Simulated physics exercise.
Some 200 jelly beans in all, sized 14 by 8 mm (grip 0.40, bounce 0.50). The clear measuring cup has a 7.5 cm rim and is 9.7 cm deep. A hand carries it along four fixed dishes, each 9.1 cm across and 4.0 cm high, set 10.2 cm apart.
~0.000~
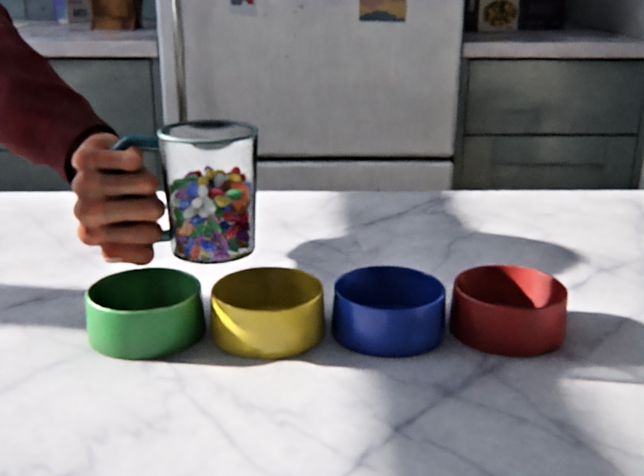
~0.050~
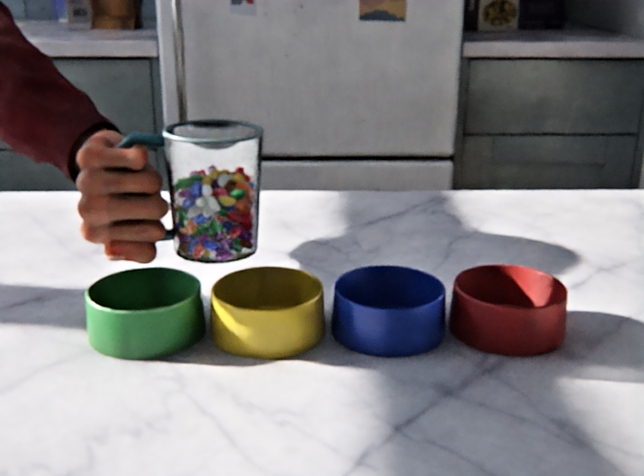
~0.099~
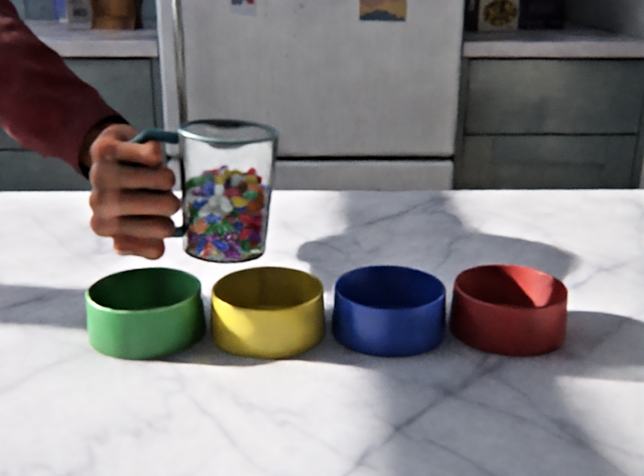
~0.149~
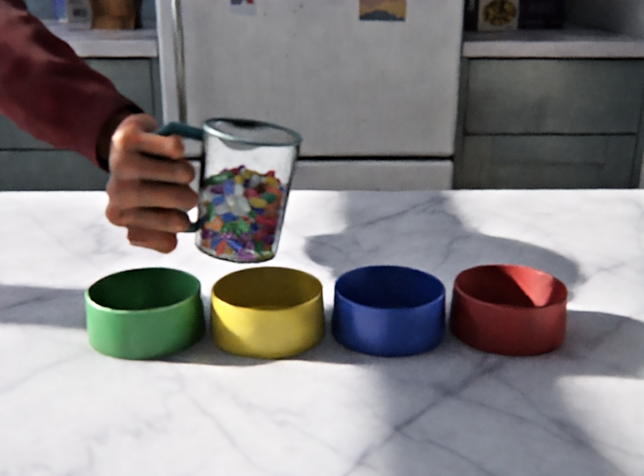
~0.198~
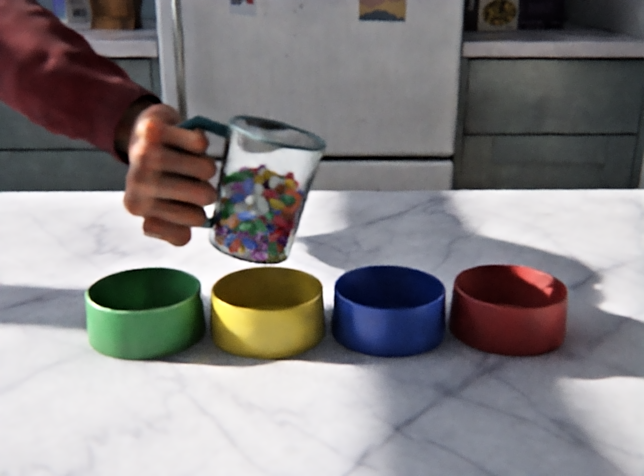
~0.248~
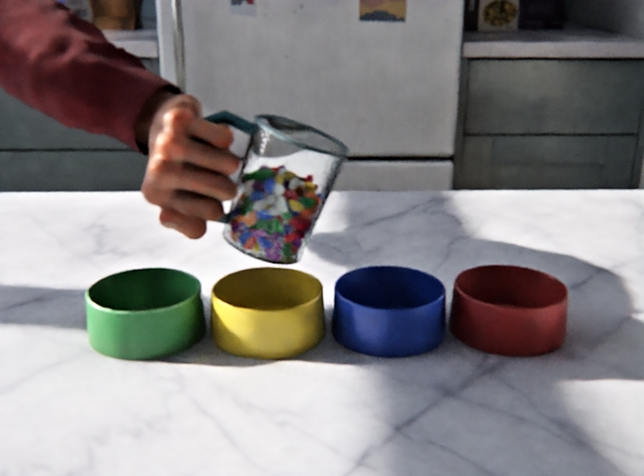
A hand held a clear measuring cup partly filled with colorful jelly beans above green, yellow, blue and red dishes on a marble counter, then moved it a little right while tilting it rightward.
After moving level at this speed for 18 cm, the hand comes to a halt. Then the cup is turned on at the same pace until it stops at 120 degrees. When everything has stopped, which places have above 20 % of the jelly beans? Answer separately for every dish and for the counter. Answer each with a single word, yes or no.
Red yes, blue no, green no, yellow no, counter no.
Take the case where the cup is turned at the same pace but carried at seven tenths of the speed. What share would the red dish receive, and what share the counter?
Red 100, counter 0.
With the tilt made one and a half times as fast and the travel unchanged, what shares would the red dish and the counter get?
In that case I'd put red at 100 and the counter at 0.
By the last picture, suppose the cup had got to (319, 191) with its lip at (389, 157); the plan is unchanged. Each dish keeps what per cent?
Dish by dish: Red 100 per cent, blue 0 per cent, green 0 per cent, yellow 0 per cent.
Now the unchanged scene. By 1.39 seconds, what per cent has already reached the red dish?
By that moment, around 80 percent has got there.
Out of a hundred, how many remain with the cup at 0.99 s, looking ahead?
Around 100 percent.
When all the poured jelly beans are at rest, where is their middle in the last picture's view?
Centre at rest, approx.: (505, 303) px.
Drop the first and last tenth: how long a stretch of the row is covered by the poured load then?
Some 5 centimetres.
After 0.69 s, tilt 68 degrees; cup holds 100 %.
After 0.99 s, tilt 100 degrees; cup holds 100 %.
After 1.39 s, tilt 120 degrees; cup holds 20 %, red 80 %.
At rest (2.1 s), red 100 %, blue 0 %, green 0 %, yellow 0 %, counter 0 %.
